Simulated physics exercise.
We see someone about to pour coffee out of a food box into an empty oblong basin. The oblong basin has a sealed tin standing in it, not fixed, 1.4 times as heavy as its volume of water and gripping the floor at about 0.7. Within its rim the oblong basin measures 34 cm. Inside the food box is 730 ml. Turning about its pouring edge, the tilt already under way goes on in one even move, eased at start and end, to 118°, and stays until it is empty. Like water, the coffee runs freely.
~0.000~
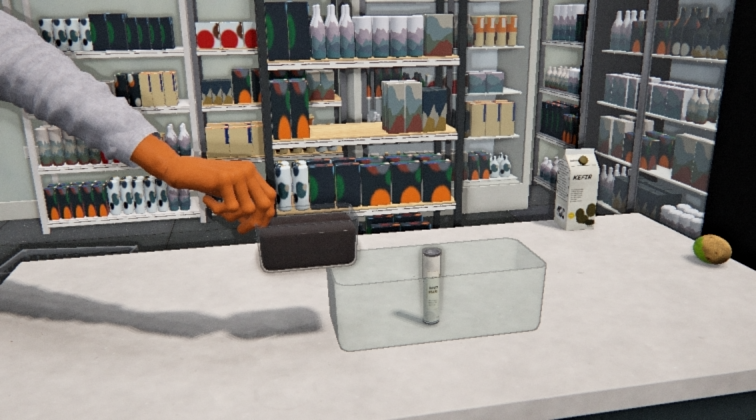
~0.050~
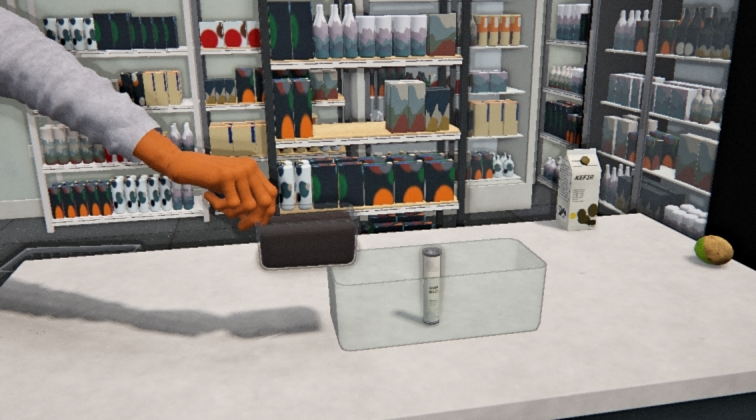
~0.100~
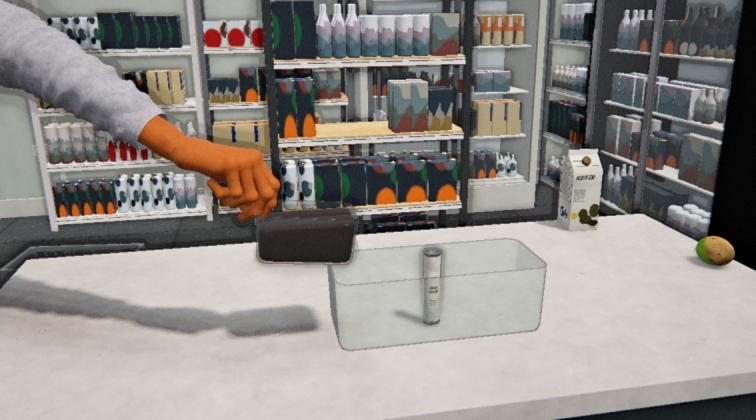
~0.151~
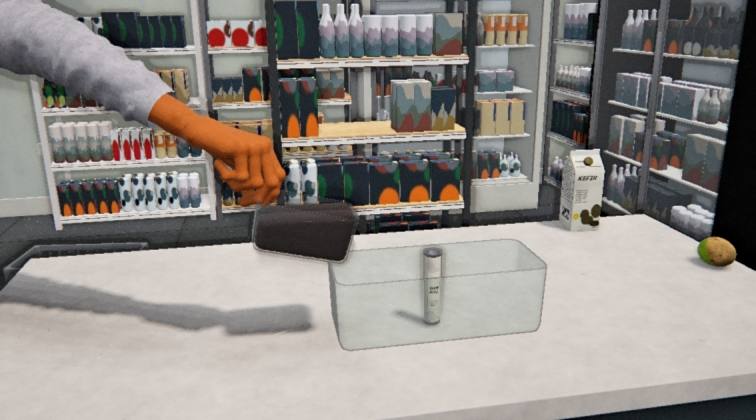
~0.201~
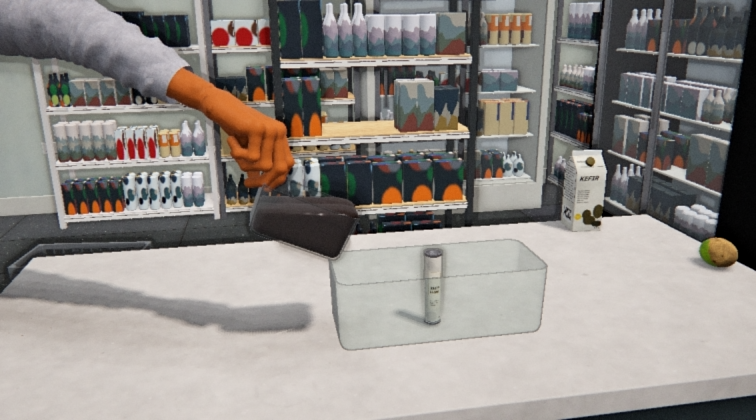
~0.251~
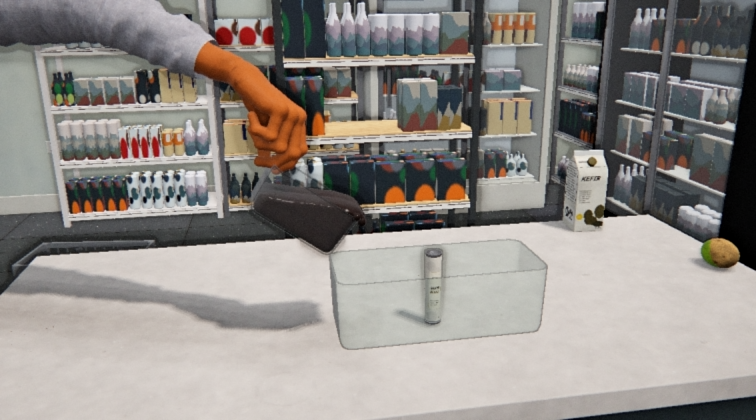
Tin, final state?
Fallen.
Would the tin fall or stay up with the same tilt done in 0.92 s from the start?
Result: Tin tipped over.
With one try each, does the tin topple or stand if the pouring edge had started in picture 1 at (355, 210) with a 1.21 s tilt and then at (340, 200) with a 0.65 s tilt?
First it tips over; then it tips over.
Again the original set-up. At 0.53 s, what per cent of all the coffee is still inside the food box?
Roughly 22 per cent.
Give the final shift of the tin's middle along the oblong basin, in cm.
Some 8.0 cm.
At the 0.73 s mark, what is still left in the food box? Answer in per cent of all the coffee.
I'd say some 0 per cent remains.
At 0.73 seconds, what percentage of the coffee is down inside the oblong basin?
Some 94 per cent.
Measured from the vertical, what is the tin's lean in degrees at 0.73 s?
Near 35 degrees.
By 0.53 s the tilt is 105° and 22 per cent is still to pour; the tin stands where it began.
By 0.73 s the tilt is 118° and 0 per cent is still to pour; the tin leans 33°.
By 0.94 s the tilt is 118° and 0 per cent is still to pour; the tin lies on its side.
By 1.17 s the tilt is 118° and 0 per cent is still to pour; the tin lies on its side.
At rest the tin lies on its side.
